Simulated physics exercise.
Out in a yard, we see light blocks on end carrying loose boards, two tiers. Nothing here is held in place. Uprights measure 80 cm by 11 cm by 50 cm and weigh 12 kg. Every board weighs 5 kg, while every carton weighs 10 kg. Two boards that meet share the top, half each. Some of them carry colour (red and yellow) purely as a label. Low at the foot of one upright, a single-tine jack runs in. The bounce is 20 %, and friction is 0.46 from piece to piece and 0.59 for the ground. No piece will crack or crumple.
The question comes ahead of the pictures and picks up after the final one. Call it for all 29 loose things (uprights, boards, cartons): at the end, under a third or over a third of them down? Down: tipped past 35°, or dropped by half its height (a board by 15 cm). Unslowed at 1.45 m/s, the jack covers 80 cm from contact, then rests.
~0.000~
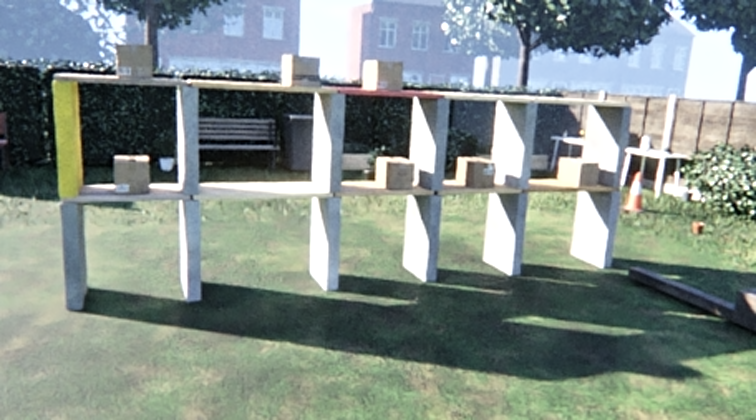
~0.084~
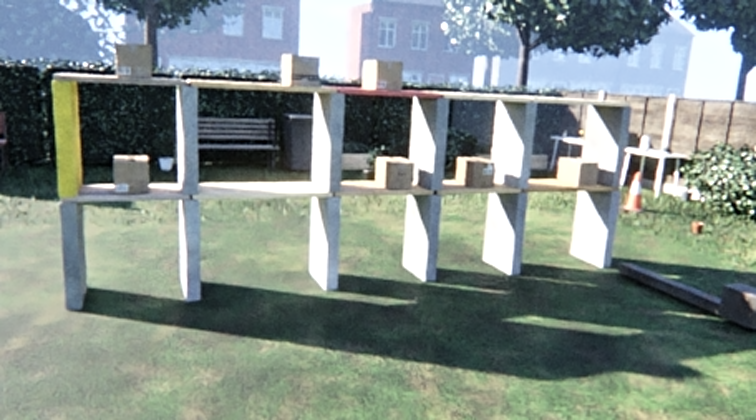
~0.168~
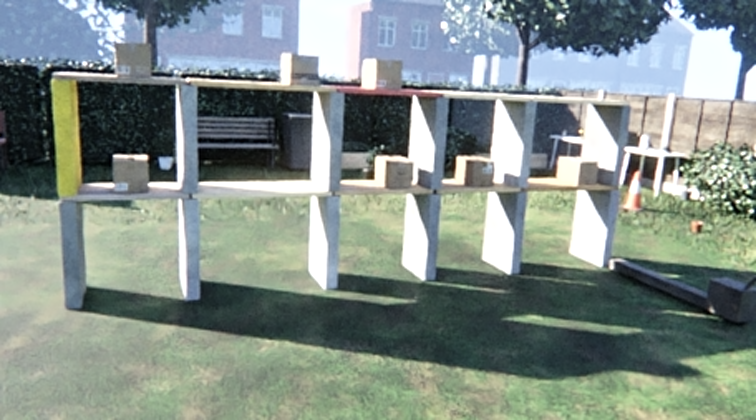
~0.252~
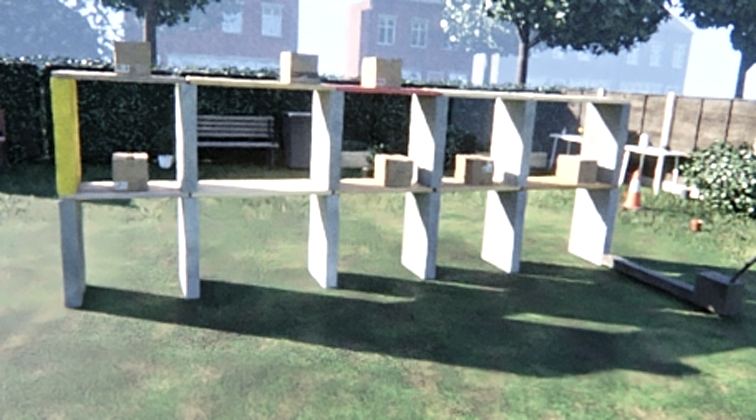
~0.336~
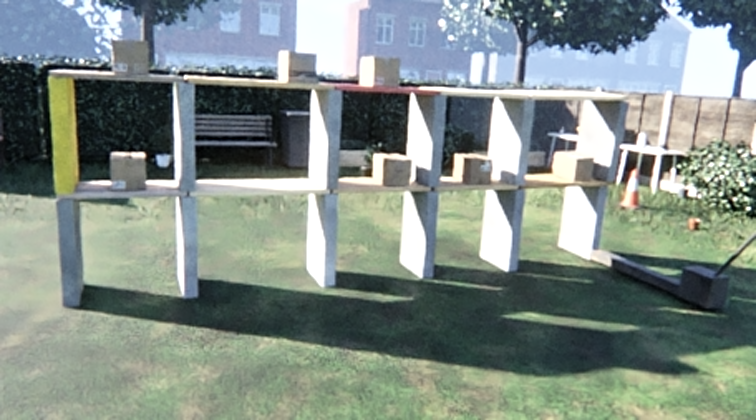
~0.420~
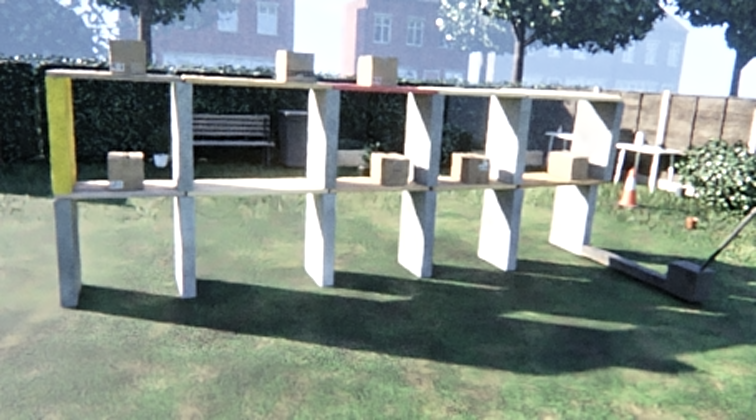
At the end, fewer than one in three of them.
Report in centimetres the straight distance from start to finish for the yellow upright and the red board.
Well, the yellow finishes about 0 cm from where it began, while the red finishes about 0 cm from its start.
Around 0.56 s, none of the 29 pieces down, 5 disturbed.
Around 1.44 s, 1 of the 29 pieces down.
Around 2.10 s, 2 of the 29 pieces down.
Finally (3.1 s), 2 of the 29 pieces down; red board unmoved; yellow upright unmoved. That is 7 per cent. Seen by the last camera, middles, red board near (377, 88), yellow upright near (62, 133).
